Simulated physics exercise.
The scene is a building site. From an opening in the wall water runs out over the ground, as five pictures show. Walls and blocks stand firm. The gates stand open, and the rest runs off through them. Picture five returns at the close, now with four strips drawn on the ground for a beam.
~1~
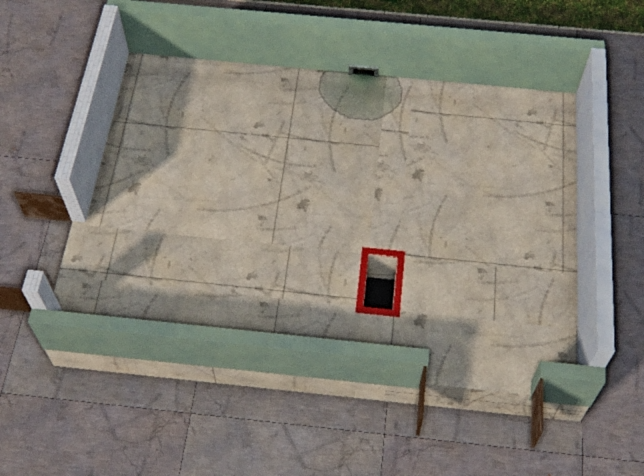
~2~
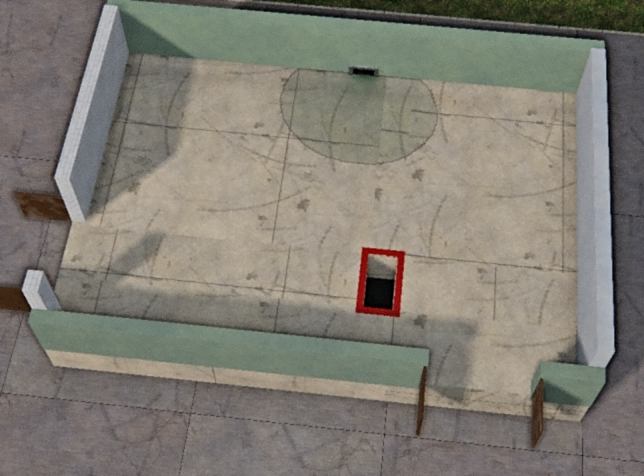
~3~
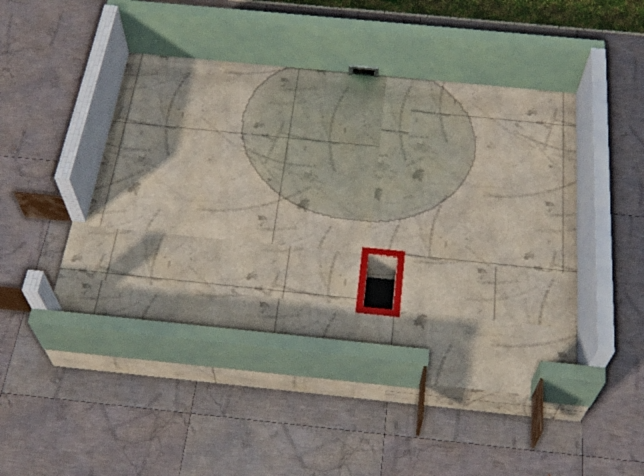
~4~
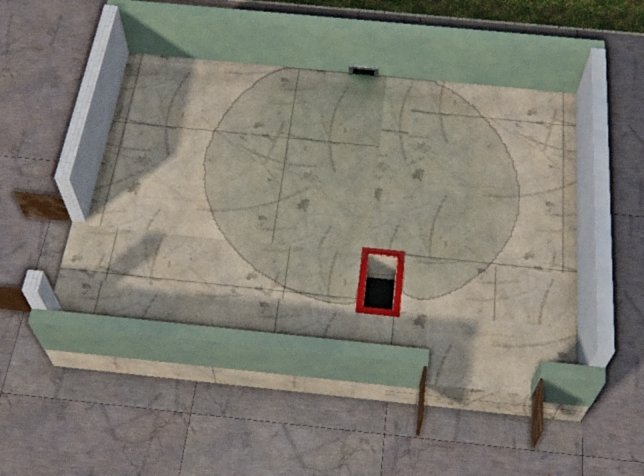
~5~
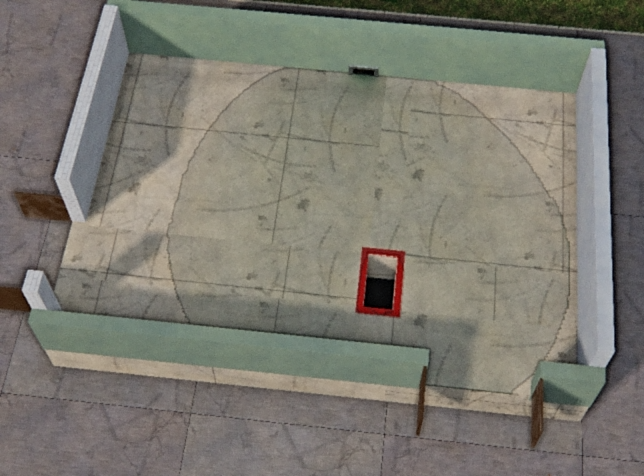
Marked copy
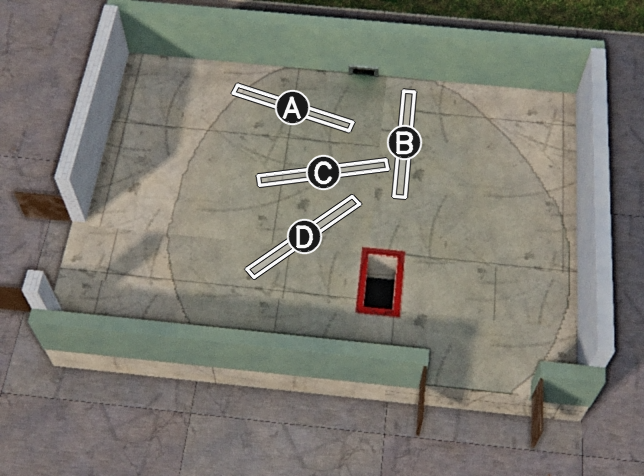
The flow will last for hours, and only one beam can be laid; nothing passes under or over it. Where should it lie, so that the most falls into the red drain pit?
Spot B does it best.
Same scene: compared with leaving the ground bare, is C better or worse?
It is worse.
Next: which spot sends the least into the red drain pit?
Here it is spot C.
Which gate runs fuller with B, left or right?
More leaves on the right.
In white, A from (235, 89) to (350, 126); B from (399, 196) to (409, 91); C from (259, 180) to (386, 164); D from (250, 273) to (355, 200).
Choosing A, about 19 % of the stream goes into the red drain pit, about 78 % out by the gates.
Choosing B, about 28 % of the stream goes into the red drain pit, about 70 % out by the gates.
Choosing C, about 12 % of the stream goes into the red drain pit, about 87 % out by the gates.
Choosing D, about 20 % of the stream goes into the red drain pit, about 79 % out by the gates.
